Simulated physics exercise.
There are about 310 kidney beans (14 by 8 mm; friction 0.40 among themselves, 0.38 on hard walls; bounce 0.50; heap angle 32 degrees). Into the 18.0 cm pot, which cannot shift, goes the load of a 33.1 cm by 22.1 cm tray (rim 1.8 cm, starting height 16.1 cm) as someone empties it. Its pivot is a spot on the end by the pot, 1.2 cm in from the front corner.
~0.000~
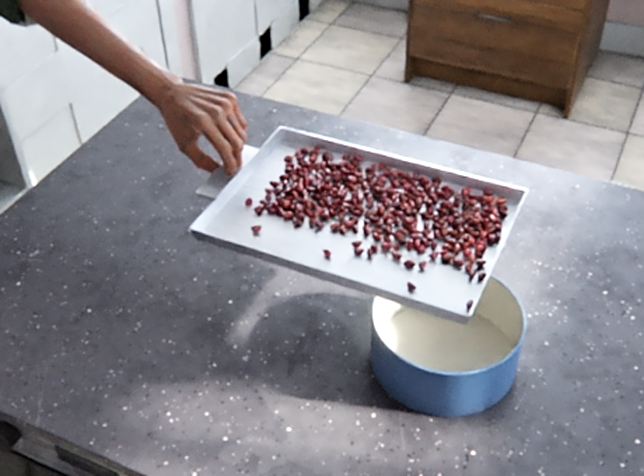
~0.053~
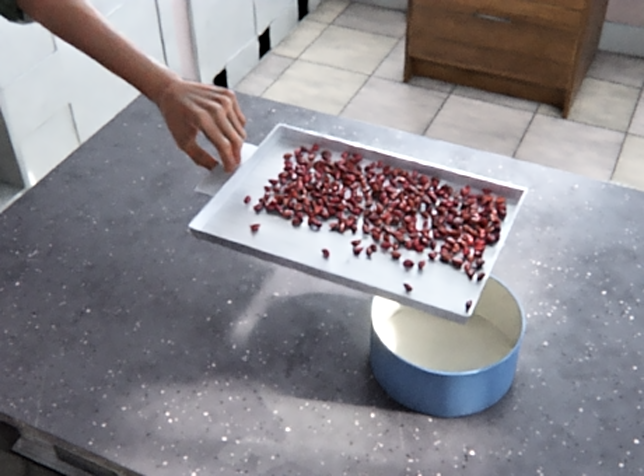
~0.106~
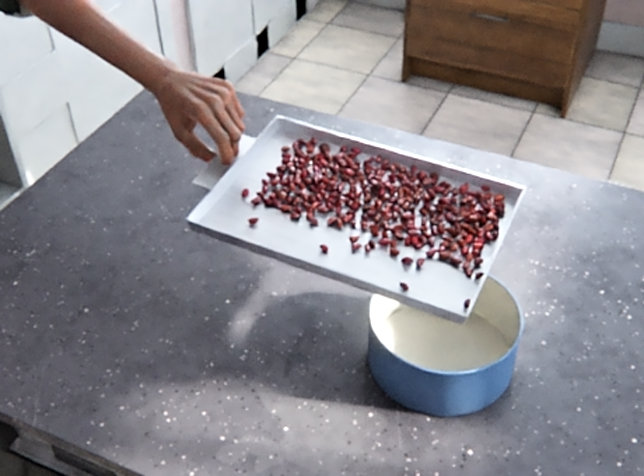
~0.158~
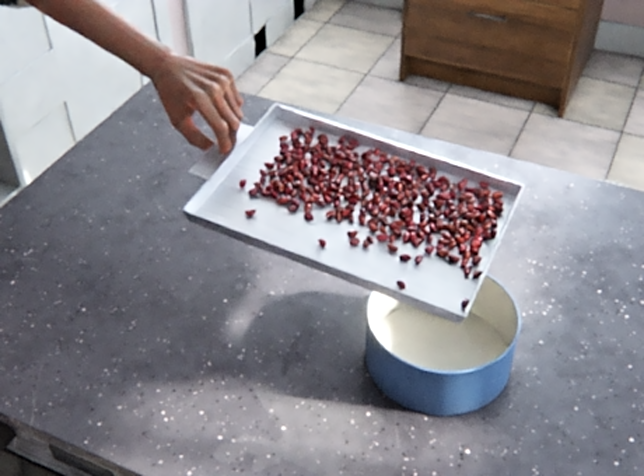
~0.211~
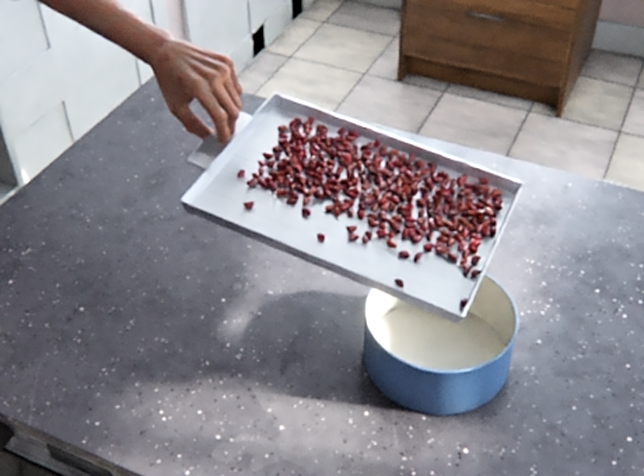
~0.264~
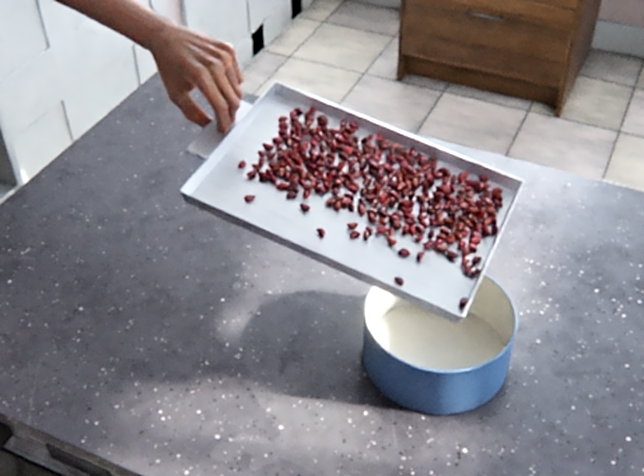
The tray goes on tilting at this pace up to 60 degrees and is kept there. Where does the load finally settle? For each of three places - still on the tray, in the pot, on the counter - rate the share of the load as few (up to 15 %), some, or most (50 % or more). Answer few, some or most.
Tray: Most; pot: Few; counter: Some.
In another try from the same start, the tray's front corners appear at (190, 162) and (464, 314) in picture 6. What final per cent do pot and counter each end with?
Pot: 5, counter: 60.
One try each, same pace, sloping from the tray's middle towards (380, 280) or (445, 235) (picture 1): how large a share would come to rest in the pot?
First try: About 0 percent; second try: About 5 percent.
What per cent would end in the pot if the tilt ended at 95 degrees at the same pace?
That would give about 0 per cent.
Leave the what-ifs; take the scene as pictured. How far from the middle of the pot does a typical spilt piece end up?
I'd say close to 20 centimetres.
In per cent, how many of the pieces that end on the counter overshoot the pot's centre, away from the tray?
Some 100 per cent of the spill lies beyond the centre.
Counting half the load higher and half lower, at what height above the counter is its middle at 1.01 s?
Some 22 cm above the counter.
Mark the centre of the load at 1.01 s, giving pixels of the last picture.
Around (472, 244).
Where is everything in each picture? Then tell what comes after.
Tray tilt 0 degrees, front corners at (194, 227) and (467, 313); middle of the pieces at (380, 208); pot at (448, 314), in the first frame.
Tray tilt 1 degrees, front corners at (193, 225) and (466, 313); middle of the pieces at (379, 207), in the second frame.
Tray tilt 2 degrees, front corners at (190, 218) and (465, 313); middle of the pieces at (378, 203), in the third frame.
Tray tilt 5 degrees, front corners at (187, 209) and (463, 313), lowest corner right front; middle of the pieces at (376, 197), in the fourth frame.
Tray tilt 8 degrees, front corners at (185, 199) and (462, 313), lowest corner right front; middle of the pieces at (375, 191), in the fifth frame.
Tray tilt 11 degrees, front corners at (185, 190) and (462, 313), lowest corner right front; middle of the pieces at (376, 185); pot at (440, 312). The tray's pace is about 50 degrees a second, in the sixth frame.
Then, at 0.71 s, tilt 34 degrees; the tray holds 100 %, the pot 0 %.
Then, at 1.01 s, tilt 50 degrees; the tray holds 95 %, the pot 0 %.
Then, at 1.41 s, tilt 60 degrees; the tray holds 75 %, the pot 0 %.
At rest (3.0 s), tray 60 %, pot 5 %, counter 35 %.
